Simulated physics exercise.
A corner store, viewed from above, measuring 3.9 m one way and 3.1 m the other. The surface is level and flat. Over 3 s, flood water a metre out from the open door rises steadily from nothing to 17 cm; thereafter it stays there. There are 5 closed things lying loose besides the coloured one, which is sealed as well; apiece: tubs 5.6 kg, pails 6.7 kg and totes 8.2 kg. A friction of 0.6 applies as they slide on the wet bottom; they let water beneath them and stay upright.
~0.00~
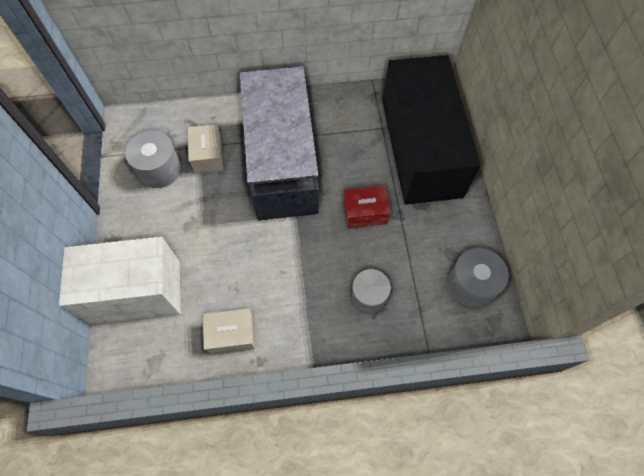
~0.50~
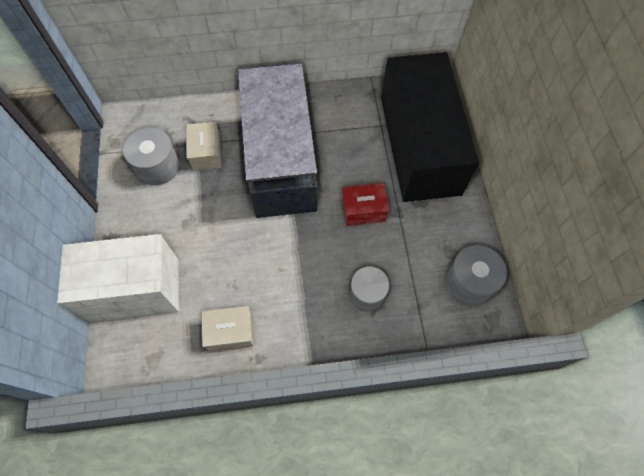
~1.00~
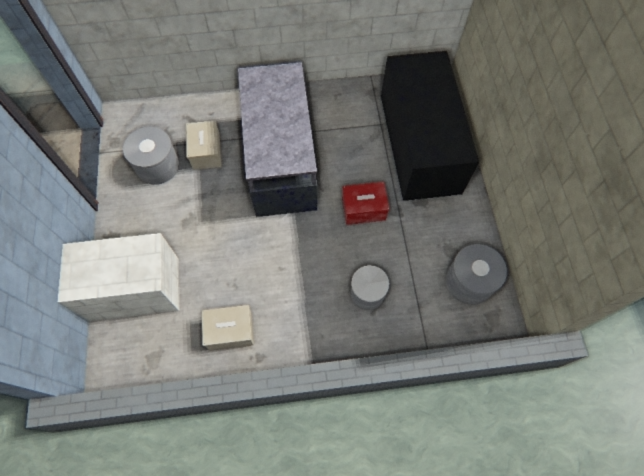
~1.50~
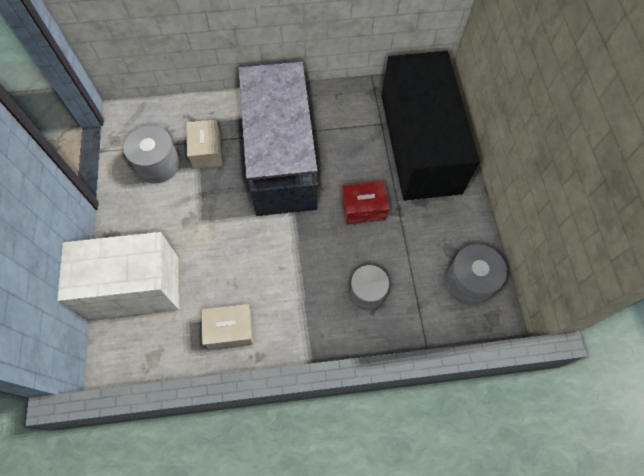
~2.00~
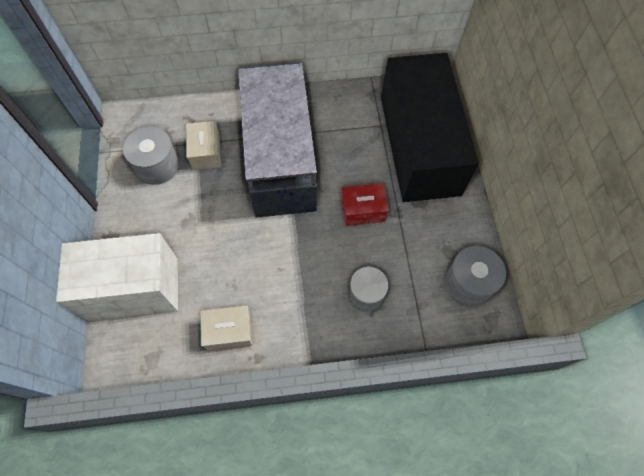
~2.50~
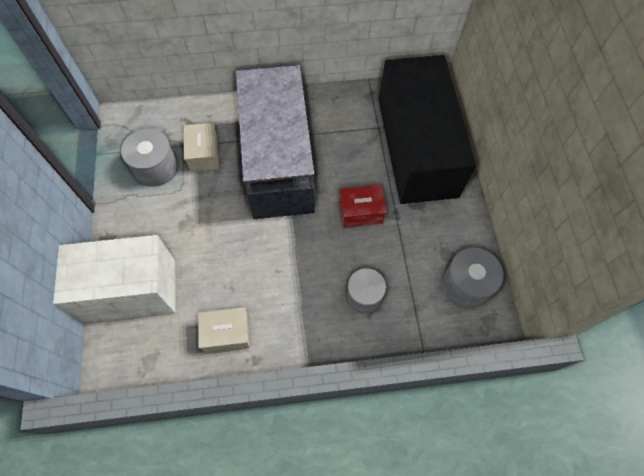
A large black block stands at the upper right of a walled, flat-floored corner store seen from high above, beside a tall speckled purple-grey block. A red tote sits near the middle, with grey pails at left and lower right, tan totes at left and bottom, and a white block at left. Greenish water covers the sandy ground outside, then appears behind the left opening and spreads thinly around the left pail, while the objects stay still and the view shifts very slightly.
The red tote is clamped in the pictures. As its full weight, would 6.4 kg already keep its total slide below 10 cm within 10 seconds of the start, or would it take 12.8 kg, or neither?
Light ballast does the job.
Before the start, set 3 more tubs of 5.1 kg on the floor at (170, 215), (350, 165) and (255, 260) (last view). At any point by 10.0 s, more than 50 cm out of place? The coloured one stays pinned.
In turn: Beyond it, within it, beyond it.
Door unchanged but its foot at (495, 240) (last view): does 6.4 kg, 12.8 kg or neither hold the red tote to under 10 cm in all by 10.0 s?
The answer is that only the greater mass suffices.
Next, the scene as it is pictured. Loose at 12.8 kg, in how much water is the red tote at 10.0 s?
Depth: Approx. 6 cm.
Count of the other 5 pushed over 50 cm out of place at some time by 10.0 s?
Answer: 3.
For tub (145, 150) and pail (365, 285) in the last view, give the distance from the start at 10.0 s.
Net displacement, in order: 250 cm; 0 cm.
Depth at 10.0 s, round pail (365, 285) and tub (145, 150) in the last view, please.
7 and 7 cm.
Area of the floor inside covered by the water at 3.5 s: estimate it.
I'd put it close to 2.5 m2.
After 3.5 s the red tote would be 0 cm from its start with 6.4 kg and 0 cm from its start with 12.8 kg; 0 cm of water round it then.
After 4.5 s the red tote would be 0 cm from its start with 6.4 kg and 0 cm from its start with 12.8 kg; 0 cm of water round it then.
After 7.0 s the red tote would be 0 cm from its start with 6.4 kg and 0 cm from its start with 12.8 kg; 3 cm of water round it then.
After 10.0 s the red tote would be 5 cm from its start with 6.4 kg and 0 cm from its start with 12.8 kg; 6 cm of water round it then.
